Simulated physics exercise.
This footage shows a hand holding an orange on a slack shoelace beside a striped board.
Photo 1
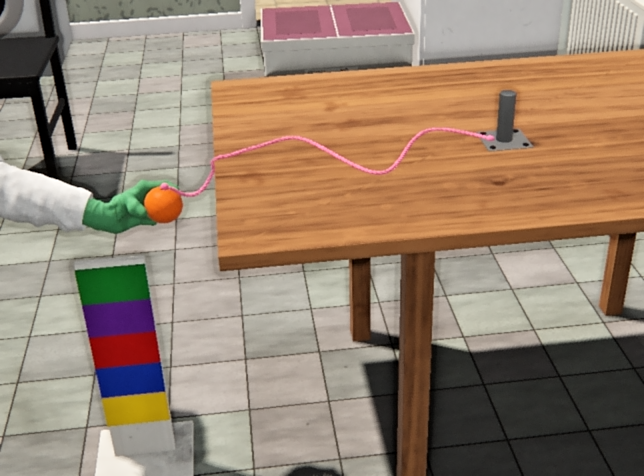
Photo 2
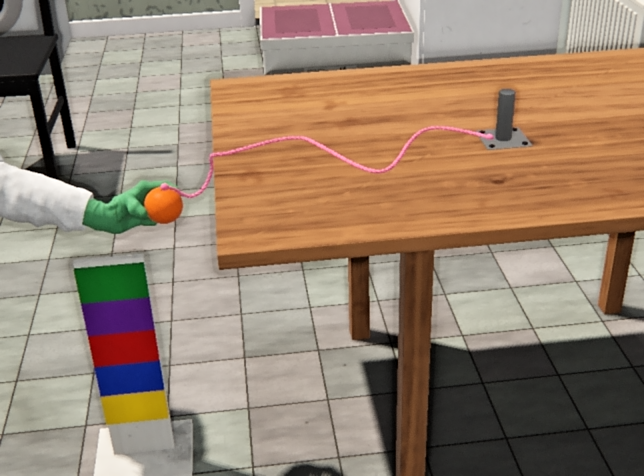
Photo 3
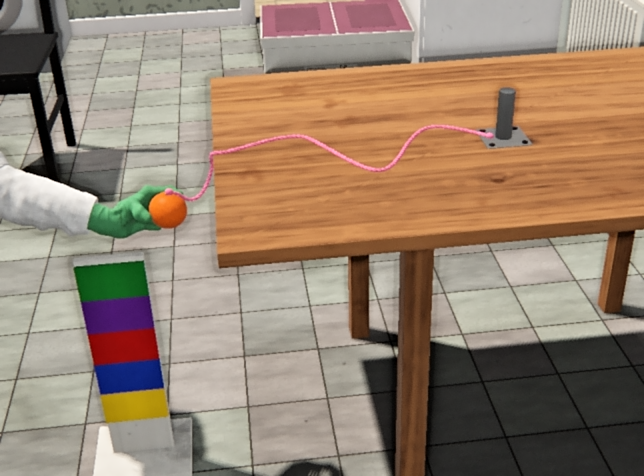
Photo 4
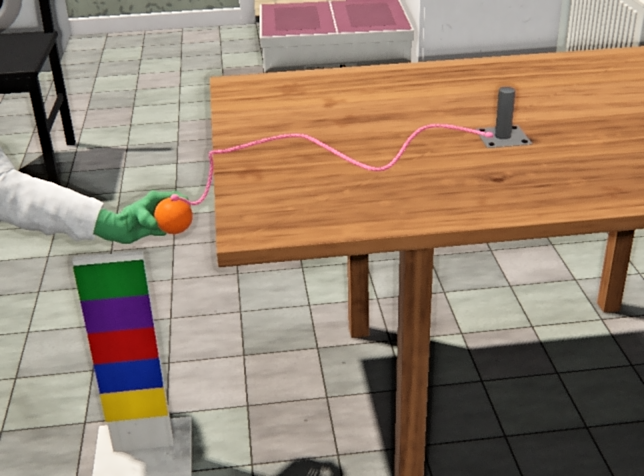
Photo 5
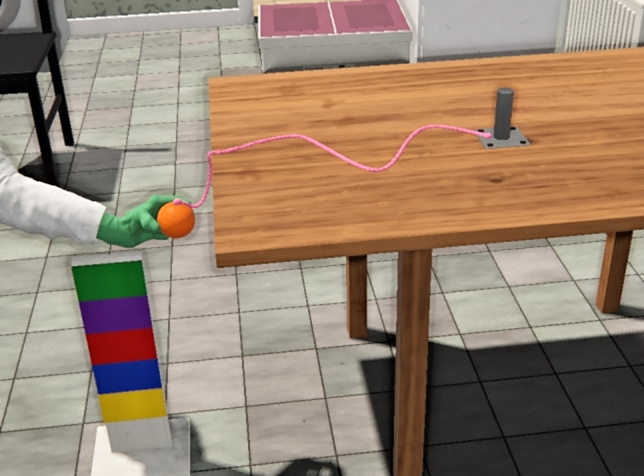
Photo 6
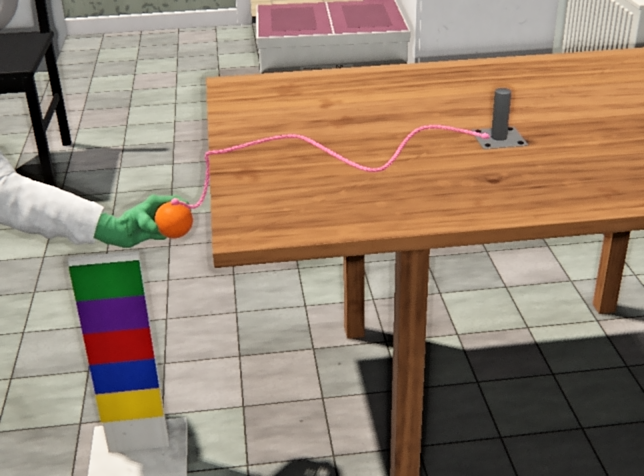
A green-gloved hand holding an orange ball tied to a slack pink cord moves slightly down and to the right above a striped board, then stays nearly still, while the cord lies in loose curves across a wooden table.
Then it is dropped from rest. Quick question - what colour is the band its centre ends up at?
It's the red band.
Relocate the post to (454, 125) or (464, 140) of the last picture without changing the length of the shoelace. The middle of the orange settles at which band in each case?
Blue; blue.
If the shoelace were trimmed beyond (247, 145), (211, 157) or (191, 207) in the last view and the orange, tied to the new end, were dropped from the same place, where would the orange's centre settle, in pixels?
(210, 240), (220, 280), (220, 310).
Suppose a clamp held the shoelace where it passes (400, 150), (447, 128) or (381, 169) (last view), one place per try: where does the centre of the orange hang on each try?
Estimated spots in sequence: (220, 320), (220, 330), (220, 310).
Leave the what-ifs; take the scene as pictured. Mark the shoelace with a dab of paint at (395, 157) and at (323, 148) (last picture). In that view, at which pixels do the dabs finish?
You'll find the first mark at (345, 149) and the second mark at (235, 157).
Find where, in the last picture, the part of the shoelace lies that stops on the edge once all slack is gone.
That point sits at about (308, 140).
Soon after, orange near (251, 339); level with red.
After that, orange near (211, 332); level with red.
In the end, orange near (223, 334); level with red. Its middle rests at the red band.
